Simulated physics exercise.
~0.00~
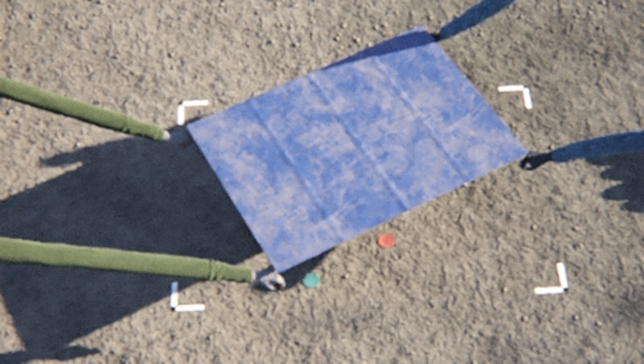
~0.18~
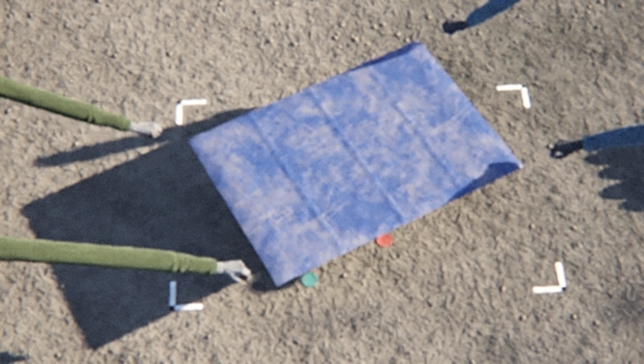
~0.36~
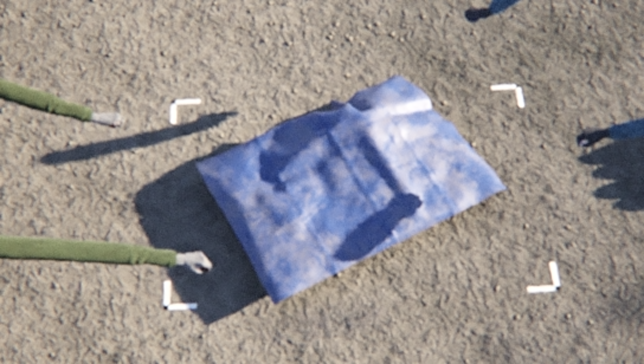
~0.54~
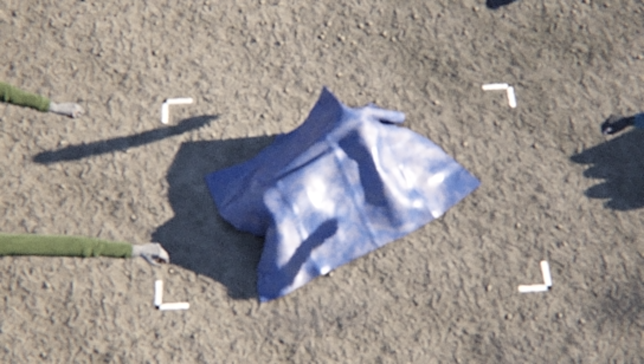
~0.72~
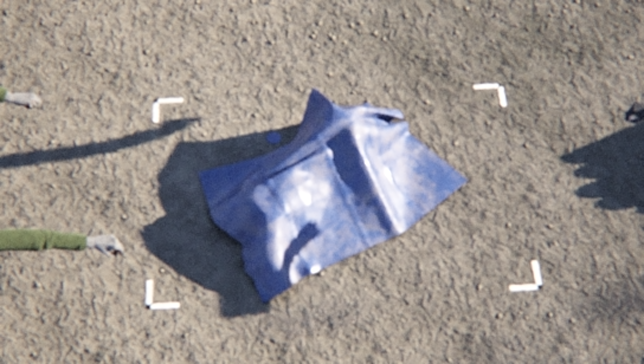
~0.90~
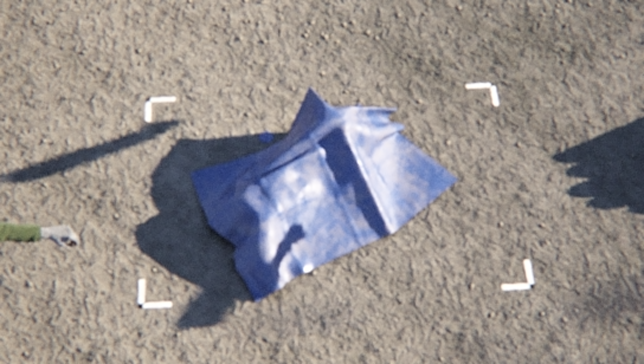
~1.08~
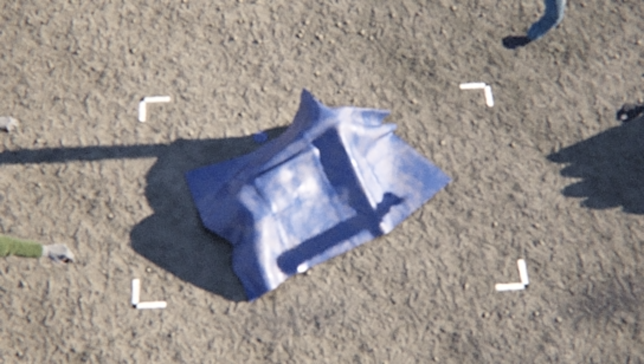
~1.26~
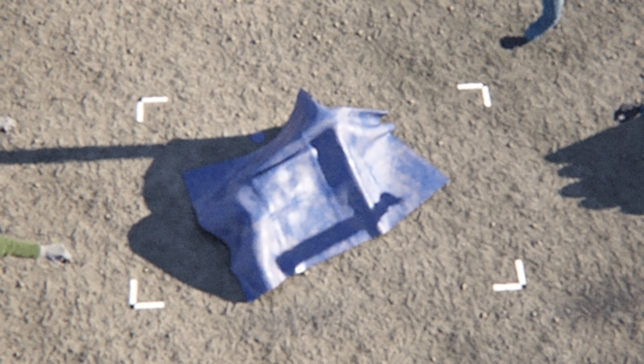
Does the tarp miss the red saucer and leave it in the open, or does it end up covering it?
The tarp ends up covering the red saucer, which vanishes beneath the cloth as it comes down.
